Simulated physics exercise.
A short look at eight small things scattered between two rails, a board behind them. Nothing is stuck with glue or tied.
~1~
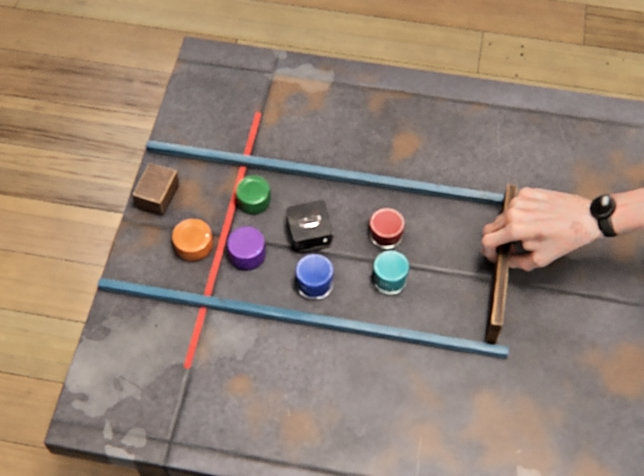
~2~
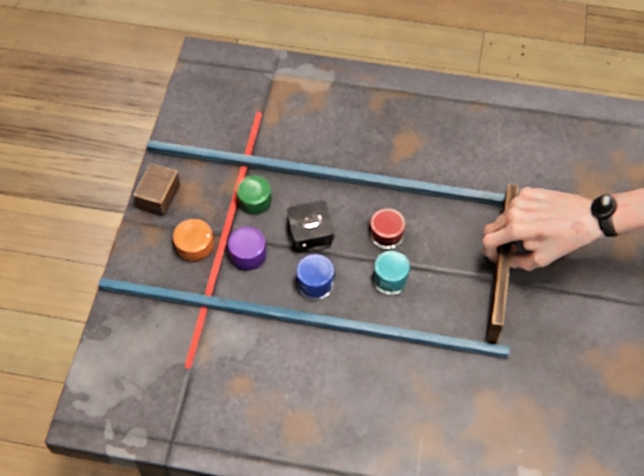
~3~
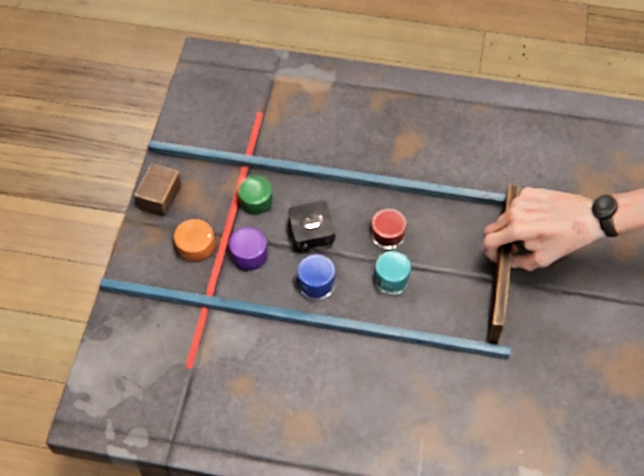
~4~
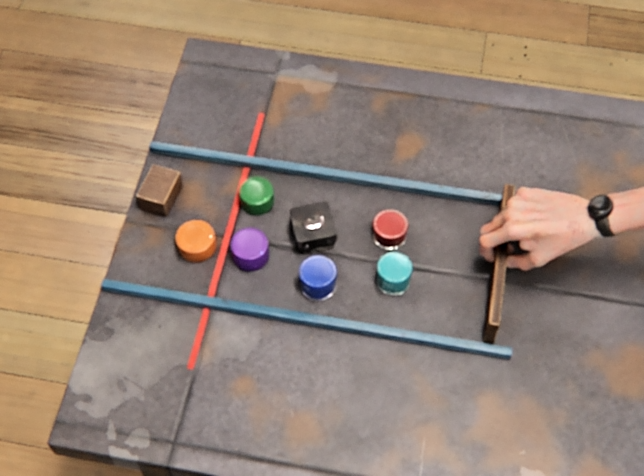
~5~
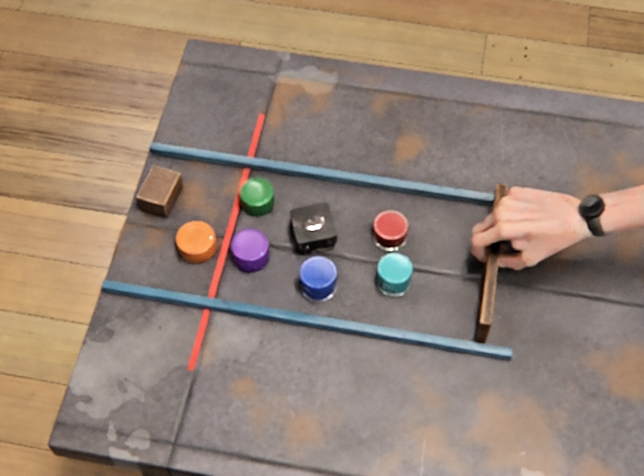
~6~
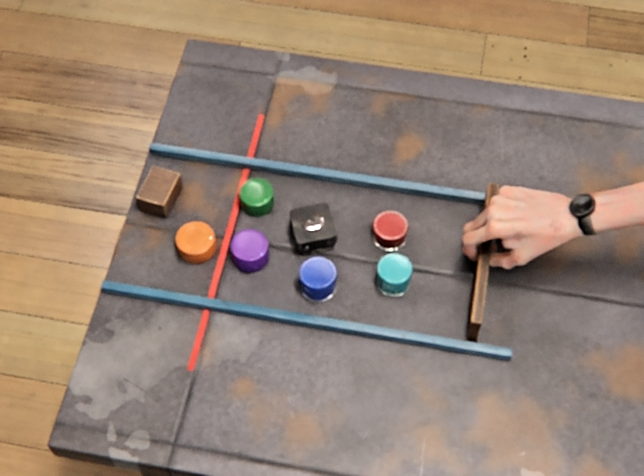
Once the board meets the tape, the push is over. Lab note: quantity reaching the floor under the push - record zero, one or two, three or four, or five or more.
Count them up and nothing's fallen, not one.
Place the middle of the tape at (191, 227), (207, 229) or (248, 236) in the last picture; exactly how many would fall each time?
The three tries give 1, 0 and 0.
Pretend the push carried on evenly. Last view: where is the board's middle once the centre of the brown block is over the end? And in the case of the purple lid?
Near (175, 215) in the first case, near (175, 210) in the other.
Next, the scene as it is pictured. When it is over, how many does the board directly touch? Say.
3 of them.
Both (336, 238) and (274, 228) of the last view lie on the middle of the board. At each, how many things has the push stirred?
Counting first: 4, next 7.
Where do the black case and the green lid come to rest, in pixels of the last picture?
You'll see the black case at (190, 219), with the green lid at (212, 174).
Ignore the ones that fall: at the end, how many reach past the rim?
I make it 0.
Soon after, none off yet; brown block at rest near (160, 192); orange lid at rest near (196, 243); green lid at rest near (257, 198).
After that, none off yet; brown block at rest near (160, 192); orange lid at rest near (190, 242); green lid displaced a little near (241, 188).
In the end, the number that fall off is zero.
